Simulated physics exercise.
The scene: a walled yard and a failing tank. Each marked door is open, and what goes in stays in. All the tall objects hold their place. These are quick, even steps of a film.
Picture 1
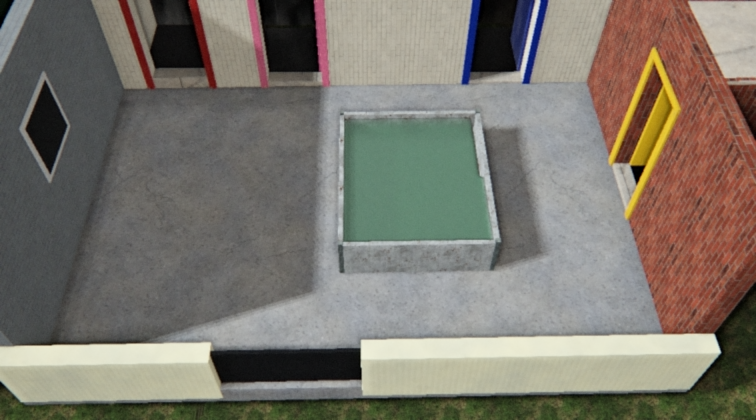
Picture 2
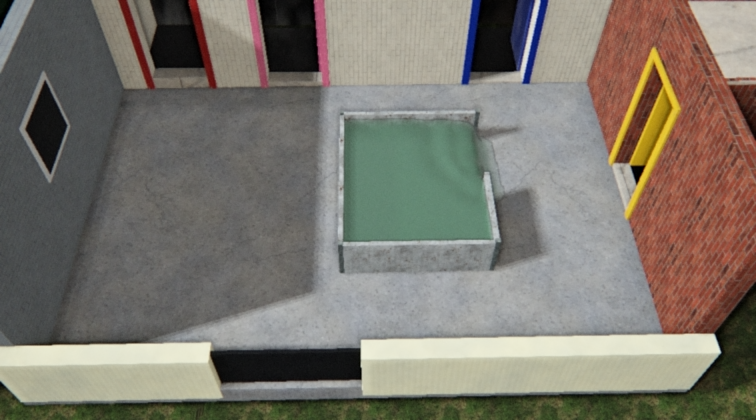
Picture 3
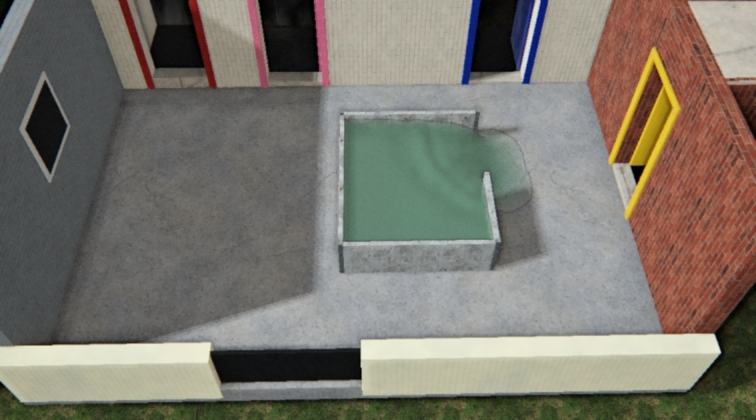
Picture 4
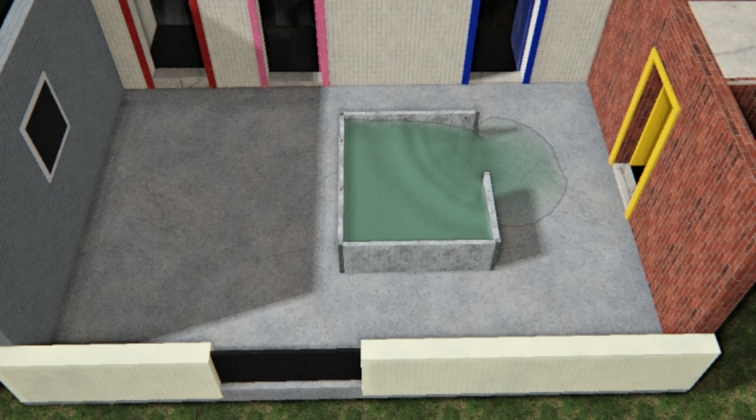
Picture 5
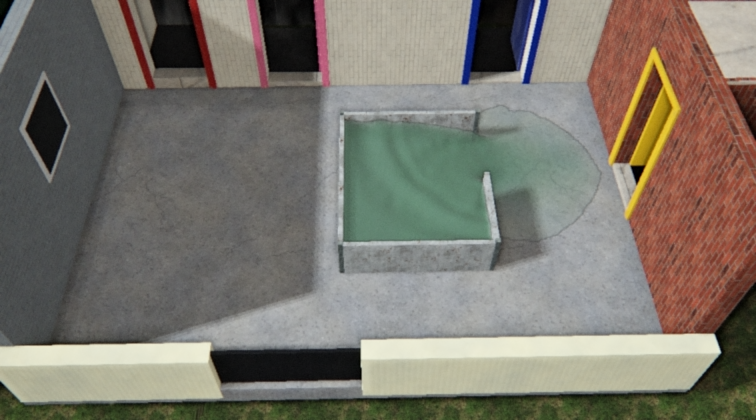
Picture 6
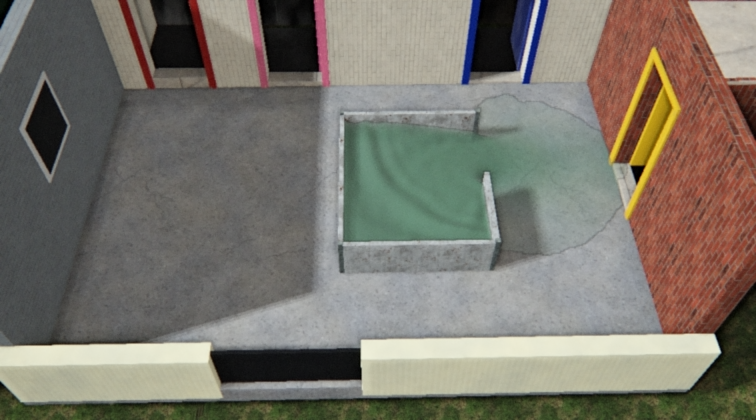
At the start, green water sits still in a low stone tank inside a walled yard. Part of the tank's right side opens, and water pours out through the gap, fanning across the paved floor toward the brick wall with the yellow-framed opening while ripples curve across the tank.
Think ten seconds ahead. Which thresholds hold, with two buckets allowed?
One by one: The red door holds within the limit; the pink door holds within the limit; the yellow door floods; the blue door floods.
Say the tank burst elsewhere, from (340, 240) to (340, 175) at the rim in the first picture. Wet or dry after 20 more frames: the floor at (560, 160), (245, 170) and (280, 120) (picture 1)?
One after the other: Dry, wet, not flooded.
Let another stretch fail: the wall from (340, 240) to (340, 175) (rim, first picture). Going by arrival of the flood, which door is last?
The yellow-painted one.
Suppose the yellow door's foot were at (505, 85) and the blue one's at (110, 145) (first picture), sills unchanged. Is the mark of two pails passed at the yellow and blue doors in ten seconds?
In short: The yellow one lets more in; the blue one is over.
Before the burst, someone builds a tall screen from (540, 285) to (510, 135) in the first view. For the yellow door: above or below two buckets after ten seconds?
Then: The yellow one holds.
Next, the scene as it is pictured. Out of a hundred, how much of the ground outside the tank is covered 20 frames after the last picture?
Close to 35 %.
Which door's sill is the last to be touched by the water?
It is the red-painted one.
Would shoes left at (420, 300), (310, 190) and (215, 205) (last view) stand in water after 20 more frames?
One after the other: Not flooded, dry, clear.
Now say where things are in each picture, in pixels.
In the first frame, still water in the tank at (414, 177).
In the second frame, the front is at a hidden place, out from the gap at (477, 161).
In the third frame, water pours out at (476, 163) and has run to (523, 200).
In the fourth frame, water pours out at (476, 164) and has run to (560, 183).
In the fifth frame, water pours out at (476, 164) and has run to (594, 173).
In the sixth frame, water pours out at (476, 164) and has run to (603, 138).
A moment on, water covers 15 % of the floor; the red door not reached, the pink door not reached, the yellow door over two buckets in, the blue door wet at the sill, nothing in.
Next, water covers 20 % of the floor; the red door not reached, the pink door not reached, the yellow door far over two buckets in, the blue door under two buckets in.
Then, water covers 35 % of the floor; the red door not reached, the pink door not reached, the yellow door far over two buckets in, the blue door over two buckets in.
Later, water covers 65 % of the floor; the red door wet at the sill, nothing in, the pink door wet at the sill, nothing in, the yellow door far over two buckets in, the blue door far over two buckets in.
In the end, water covers 90 % of the floor; the red door wet at the sill, nothing in, the pink door wet at the sill, nothing in, the yellow door far over two buckets in, the blue door far over two buckets in.
